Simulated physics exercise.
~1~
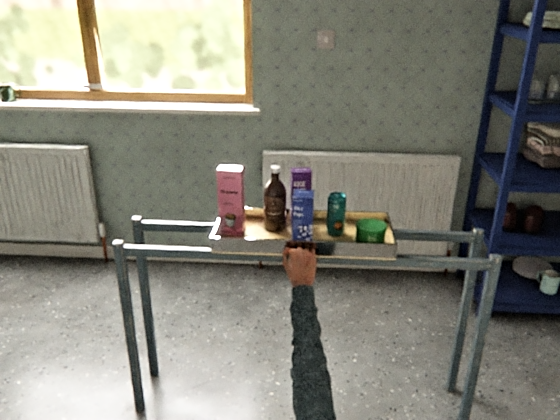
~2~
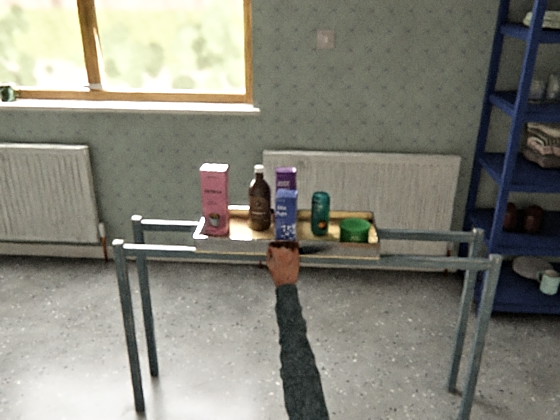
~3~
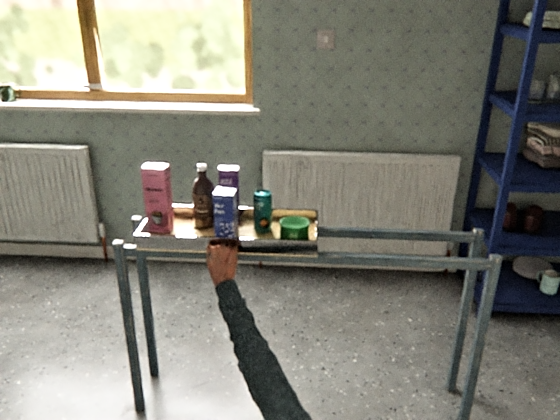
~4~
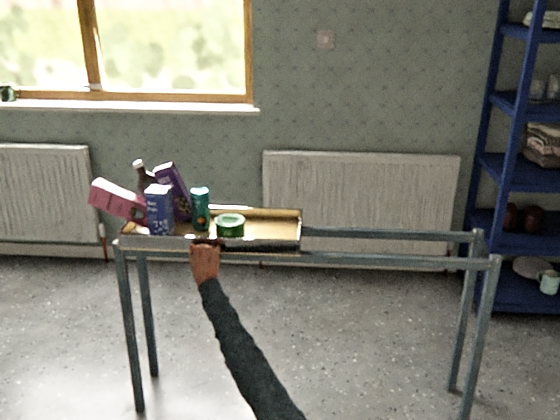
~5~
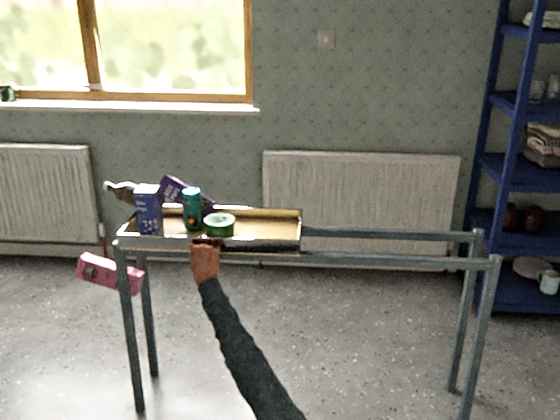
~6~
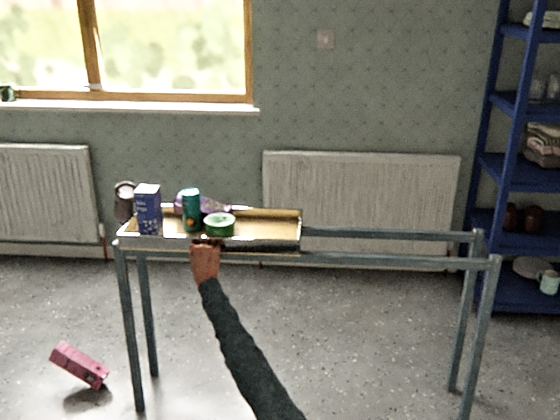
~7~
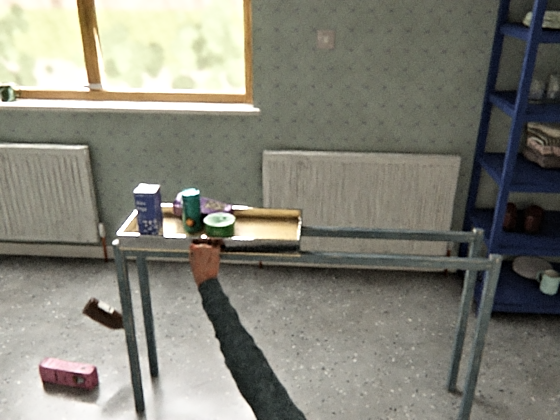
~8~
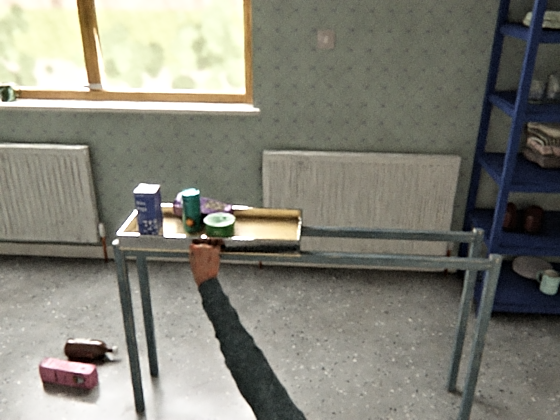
In this clip, a hand slides a tray of containers left along a metal frame until it stops, and the contents shift and topple; the pink carton and then the brown bottle fall to the floor, while the purple carton lies on the tray beside the upright blue carton, turquoise can and green tub.
